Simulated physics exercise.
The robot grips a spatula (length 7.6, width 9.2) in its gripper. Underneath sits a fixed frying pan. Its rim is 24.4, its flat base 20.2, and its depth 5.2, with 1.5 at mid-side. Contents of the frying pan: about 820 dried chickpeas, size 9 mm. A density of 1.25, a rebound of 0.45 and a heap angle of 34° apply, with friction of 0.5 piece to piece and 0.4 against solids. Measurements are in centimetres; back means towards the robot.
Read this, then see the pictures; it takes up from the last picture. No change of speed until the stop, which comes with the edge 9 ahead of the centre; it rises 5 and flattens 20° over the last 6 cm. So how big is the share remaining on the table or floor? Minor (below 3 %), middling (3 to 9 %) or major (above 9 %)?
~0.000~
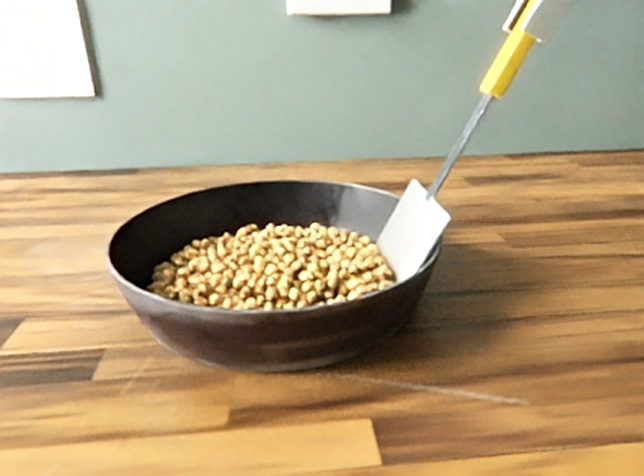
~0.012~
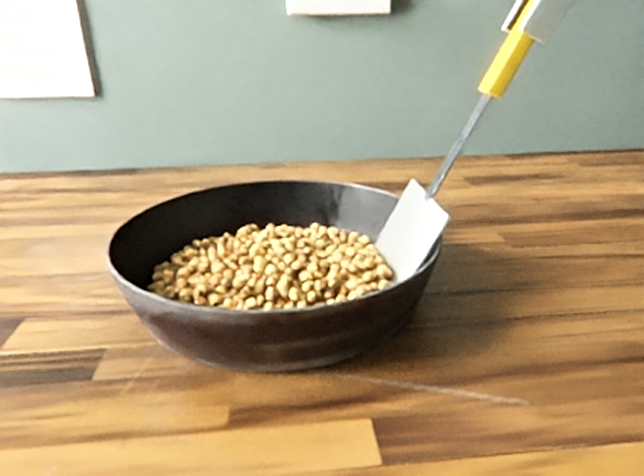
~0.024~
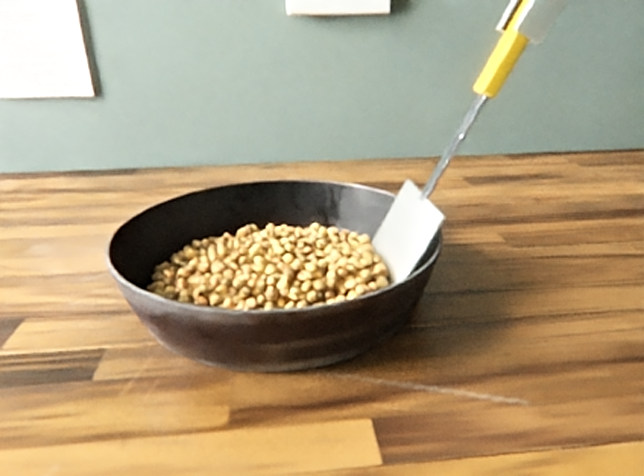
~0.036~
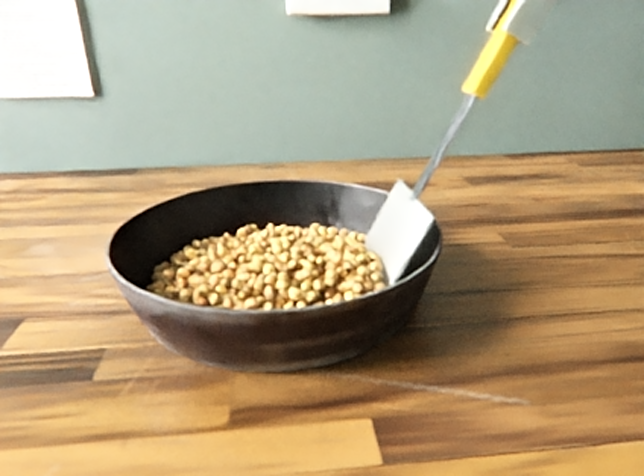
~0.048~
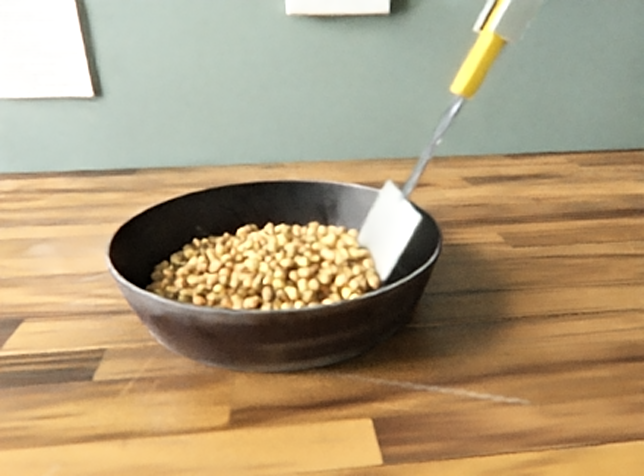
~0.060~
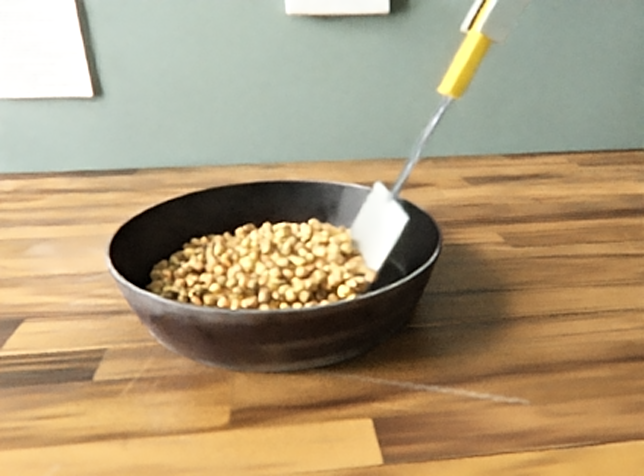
Major.
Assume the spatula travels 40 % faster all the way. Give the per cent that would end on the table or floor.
Roughly 20 in a hundred.
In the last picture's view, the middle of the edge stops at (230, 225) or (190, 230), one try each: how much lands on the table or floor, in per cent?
The two tries give near 0 and near 5 in a hundred.
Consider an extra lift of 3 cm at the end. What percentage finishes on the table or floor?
Result: Approx. 10 %.
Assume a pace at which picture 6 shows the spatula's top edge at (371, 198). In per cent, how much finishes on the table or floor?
Some 20 percent.
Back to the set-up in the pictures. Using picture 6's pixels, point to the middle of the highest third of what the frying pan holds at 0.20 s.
Near pixel (197, 253).
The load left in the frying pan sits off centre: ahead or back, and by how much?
The kept load is shifted forward by about 4.5 cm.
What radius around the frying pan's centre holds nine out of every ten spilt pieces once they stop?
The distance is roughly 40 cm.
After 0.13 s, sloping 63°, highest piece 6 above the table; 822 in the frying pan.
After 0.20 s, sloping 57°, highest piece 6 above the table; 822 in the frying pan.
After 0.43 s, sloping 43°, highest piece 9 above the table; 693 in the frying pan, 127 on the table or floor, 2 on the blade or in flight.
After 1.48 s, sloping 43°, highest piece 5 above the table; 693 in the frying pan, 129 on the table or floor.
At rest, 693 in the frying pan, 129 on the table or floor. That is 16 % on the table or floor.
